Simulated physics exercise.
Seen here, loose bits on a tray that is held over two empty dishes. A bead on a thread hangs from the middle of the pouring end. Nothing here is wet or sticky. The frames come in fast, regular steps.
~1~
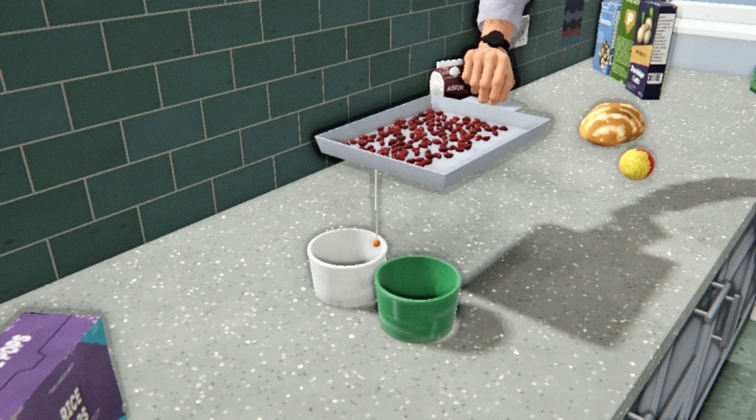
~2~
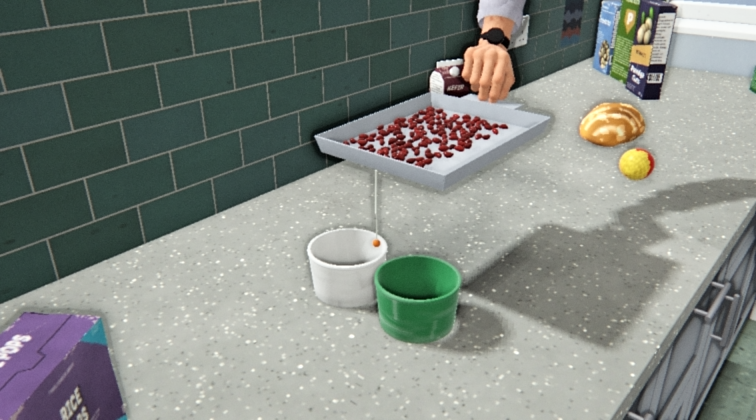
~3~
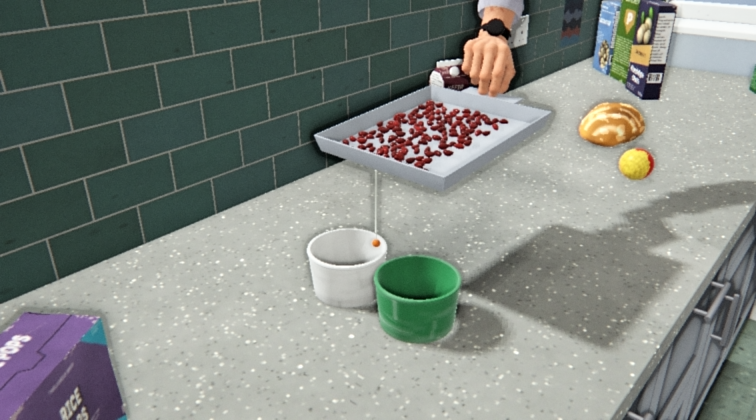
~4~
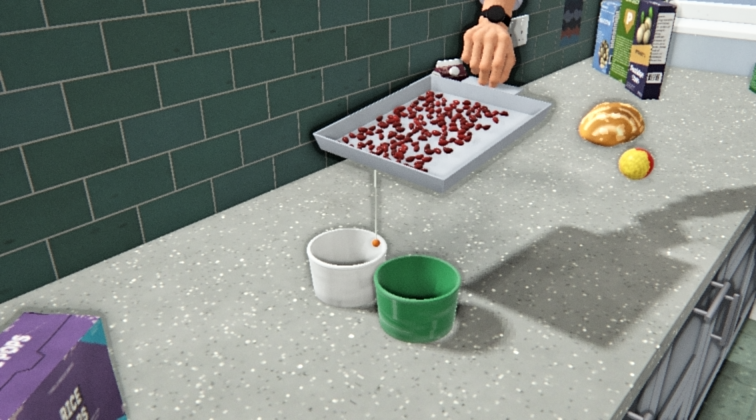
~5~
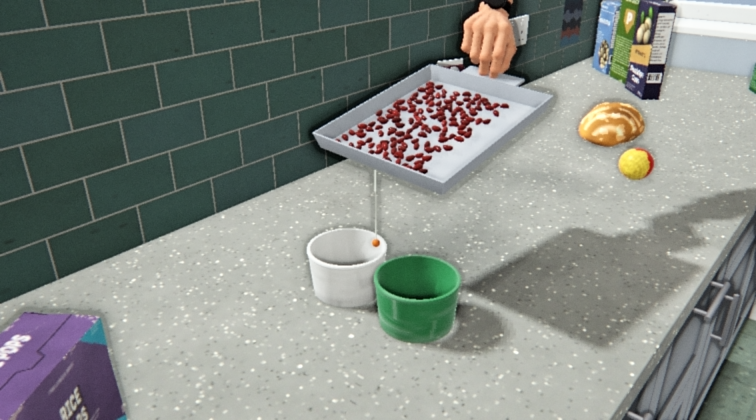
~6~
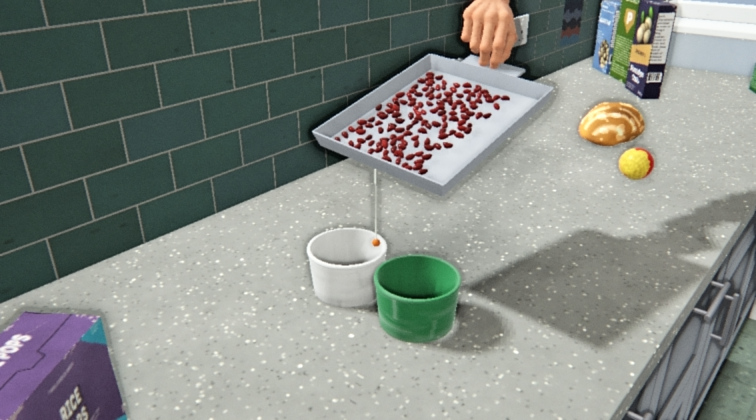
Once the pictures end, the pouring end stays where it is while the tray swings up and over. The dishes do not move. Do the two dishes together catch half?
In the dishes lies over half of it.
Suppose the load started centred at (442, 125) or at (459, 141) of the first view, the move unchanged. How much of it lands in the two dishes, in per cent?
The first gives 80 %, the second 90 %.
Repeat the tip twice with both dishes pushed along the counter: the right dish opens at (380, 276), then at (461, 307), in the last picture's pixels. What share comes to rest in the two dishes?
Near 40 % and 60 %.
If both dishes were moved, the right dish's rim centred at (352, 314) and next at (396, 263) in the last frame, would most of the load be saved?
In turn: Below a half; under half.
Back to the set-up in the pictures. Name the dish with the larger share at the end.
It is the right one.
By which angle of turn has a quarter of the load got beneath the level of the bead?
At some 105 degrees.
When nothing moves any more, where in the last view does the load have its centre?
Around (413, 320).
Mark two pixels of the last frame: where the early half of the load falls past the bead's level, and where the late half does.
At about (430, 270), then at (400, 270).
Soon, tray tipped steeply; all on the tray.
A while on, tray tipped right over; nearly all on the tray; a small part in the right dish; a stray few in the air.
Towards the end, tray tipped past a quarter turn; most in the right dish; about a quarter outside both.
Finally, tray tipped past a quarter turn; most in the right dish; none in the left dish; about a quarter outside both.
